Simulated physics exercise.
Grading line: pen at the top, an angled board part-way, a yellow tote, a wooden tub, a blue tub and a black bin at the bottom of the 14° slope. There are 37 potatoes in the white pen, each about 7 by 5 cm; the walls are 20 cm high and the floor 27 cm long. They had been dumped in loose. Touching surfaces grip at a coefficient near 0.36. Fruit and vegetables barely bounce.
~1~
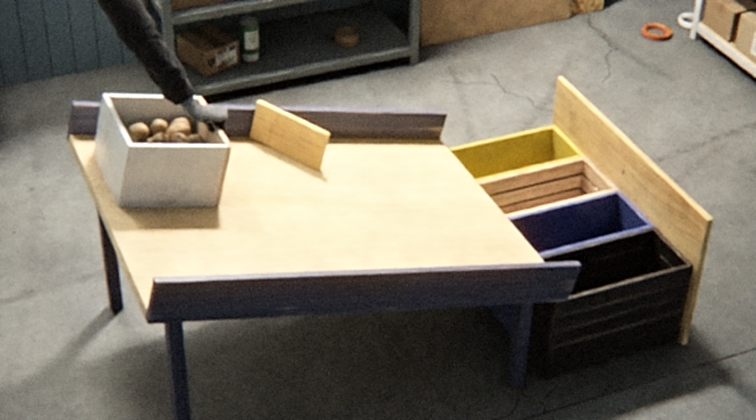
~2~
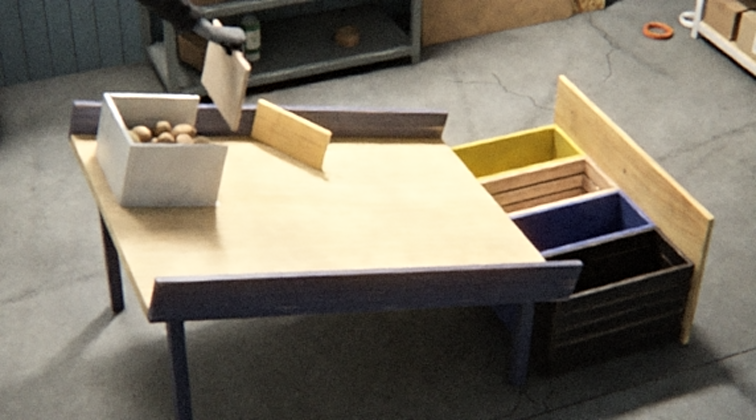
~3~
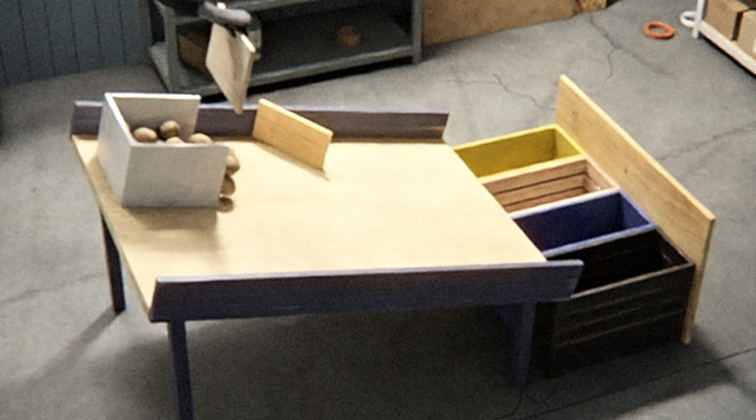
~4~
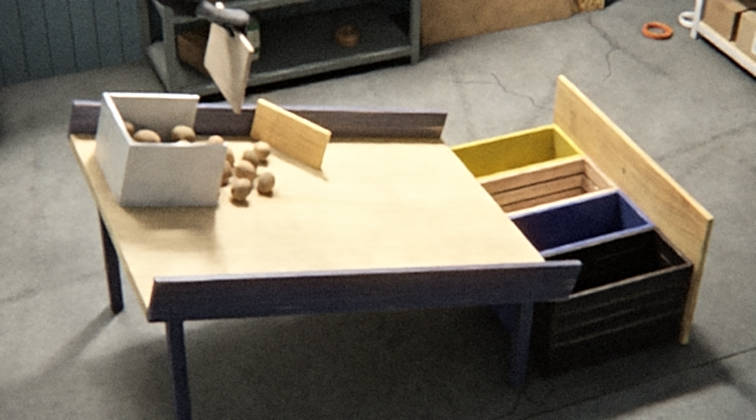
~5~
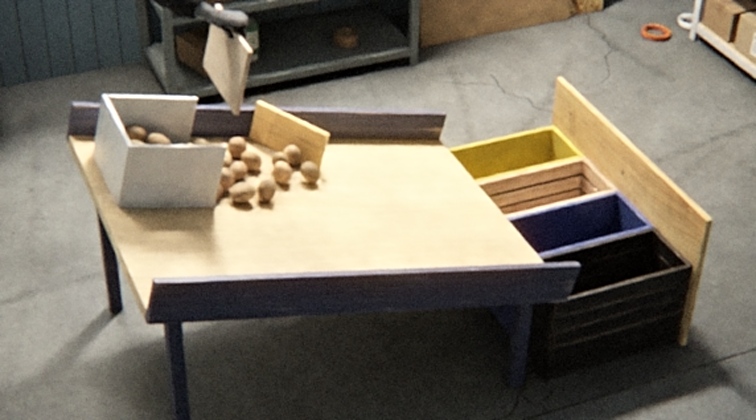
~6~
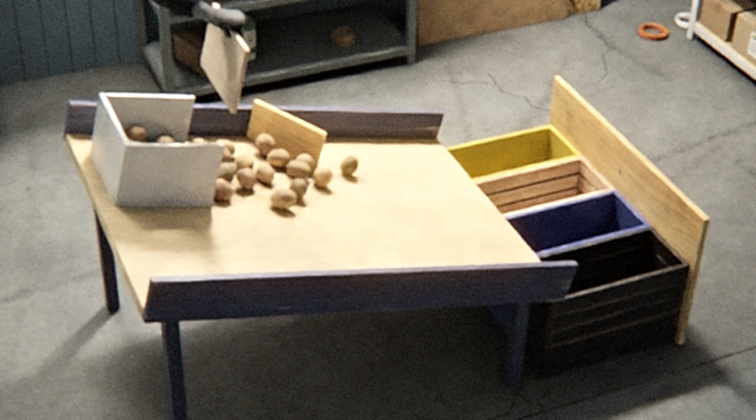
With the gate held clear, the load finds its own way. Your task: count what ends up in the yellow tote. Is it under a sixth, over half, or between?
The count there is beneath one sixth of the load.
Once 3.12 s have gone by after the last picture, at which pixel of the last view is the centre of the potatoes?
Somewhere about (546, 252) in pixels.
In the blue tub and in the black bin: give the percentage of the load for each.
Shares: Approx. 30 % and 5 %.
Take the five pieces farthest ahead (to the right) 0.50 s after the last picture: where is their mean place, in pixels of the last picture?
Their mean place is near (442, 186).
Then, 0.50 s after the last picture, 9 still in the white pen, 27 on the slope and 1 in the air.
Then, 1.12 s after the last picture, 2 still in the white pen, 1 in the yellow tote, 4 in the wooden tub, 2 in the blue tub, 26 on the slope and 2 in the air.
Then, 2.00 s after the last picture, 1 still in the white pen, 1 in the yellow tote, 13 in the wooden tub, 10 in the blue tub, 11 on the slope and 1 in the air.
Final count (3.12 s after the last picture), 1 still in the white pen, 2 in the yellow tote, 14 in the wooden tub, 12 in the blue tub, 1 in the black bin and 7 on the slope. Asked share, 2 of 37, 5 per cent.
